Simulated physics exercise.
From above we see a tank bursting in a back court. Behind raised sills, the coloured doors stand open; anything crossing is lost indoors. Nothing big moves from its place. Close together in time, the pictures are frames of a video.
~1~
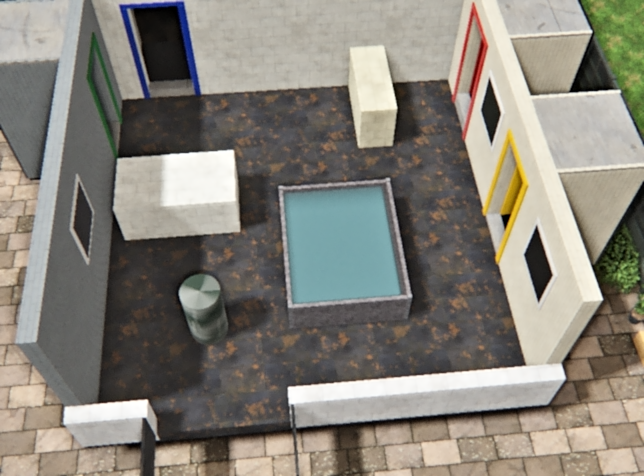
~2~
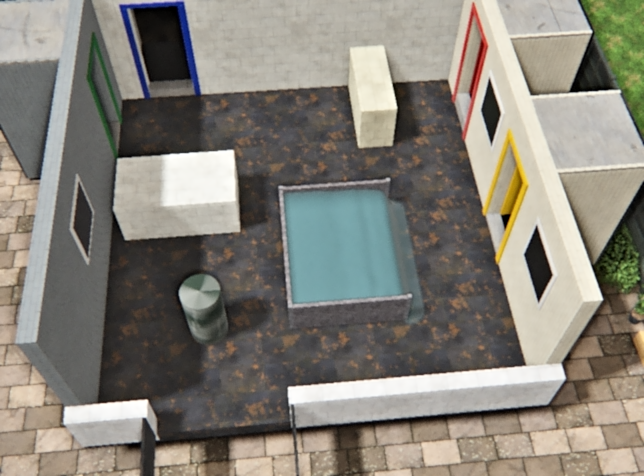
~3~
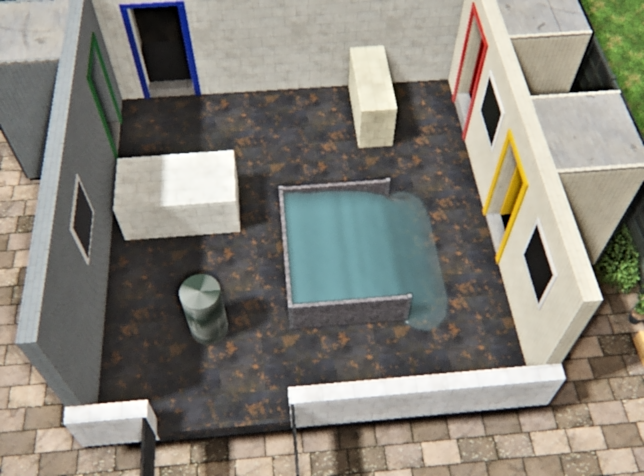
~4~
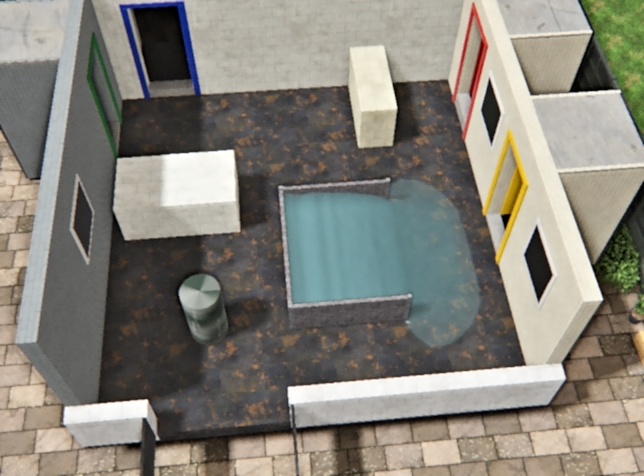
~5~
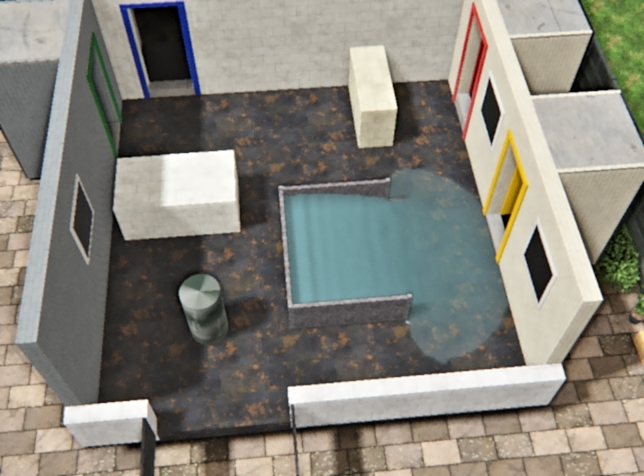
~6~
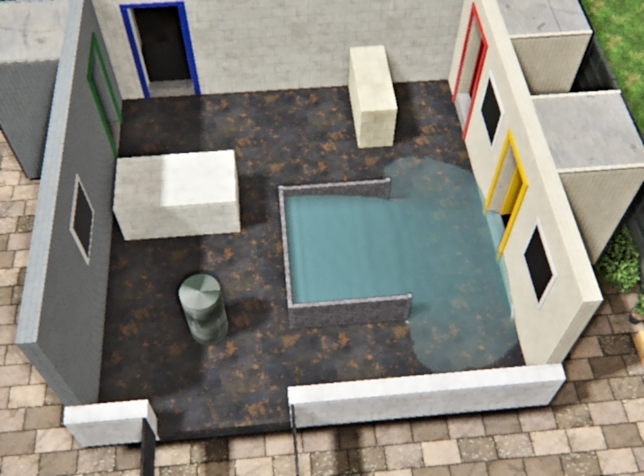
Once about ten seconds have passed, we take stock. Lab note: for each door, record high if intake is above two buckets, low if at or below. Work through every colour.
Green door: Low; yellow door: High; blue door: Low; red door: Low.
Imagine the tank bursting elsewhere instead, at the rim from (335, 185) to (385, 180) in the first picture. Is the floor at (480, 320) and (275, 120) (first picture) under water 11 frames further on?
In the order asked: Unwetted, then inundated.
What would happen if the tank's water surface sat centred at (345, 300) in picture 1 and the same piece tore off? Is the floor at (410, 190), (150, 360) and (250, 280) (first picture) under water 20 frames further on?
One after the other: Reached, untouched, untouched.
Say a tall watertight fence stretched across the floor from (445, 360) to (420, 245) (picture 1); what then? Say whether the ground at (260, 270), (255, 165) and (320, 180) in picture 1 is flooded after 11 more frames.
Taking the points in the order given, they are high and dry, high and dry and high and dry.
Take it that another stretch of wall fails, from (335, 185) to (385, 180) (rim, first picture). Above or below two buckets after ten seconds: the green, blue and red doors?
Door by door - green tops the limit, blue doesn't reach it, red doesn't reach it.
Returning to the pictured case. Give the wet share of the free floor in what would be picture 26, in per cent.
I reckon 40 per cent or so.
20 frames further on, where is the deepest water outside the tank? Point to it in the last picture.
At about (416, 84).
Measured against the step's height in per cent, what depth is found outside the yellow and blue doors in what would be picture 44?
I'd put the first at close to 110 per cent and the second at close to 0 per cent.
A moment on, water covers 20 % of the floor; the green door not reached, the yellow door far over two buckets in, the blue door not reached, the red door wet at the sill, nothing in.
Next, water covers 25 % of the floor; the green door not reached, the yellow door far over two buckets in, the blue door not reached, the red door wet at the sill, nothing in.
Then, water covers 40 % of the floor; the green door not reached, the yellow door far over two buckets in, the blue door not reached, the red door wet at the sill, nothing in.
Later, water covers 60 % of the floor; the green door not reached, the yellow door far over two buckets in, the blue door not reached, the red door wet at the sill, nothing in.
In the end, water covers 85 % of the floor; the green door wet at the sill, nothing in, the yellow door far over two buckets in, the blue door wet at the sill, nothing in, the red door wet at the sill, nothing in.
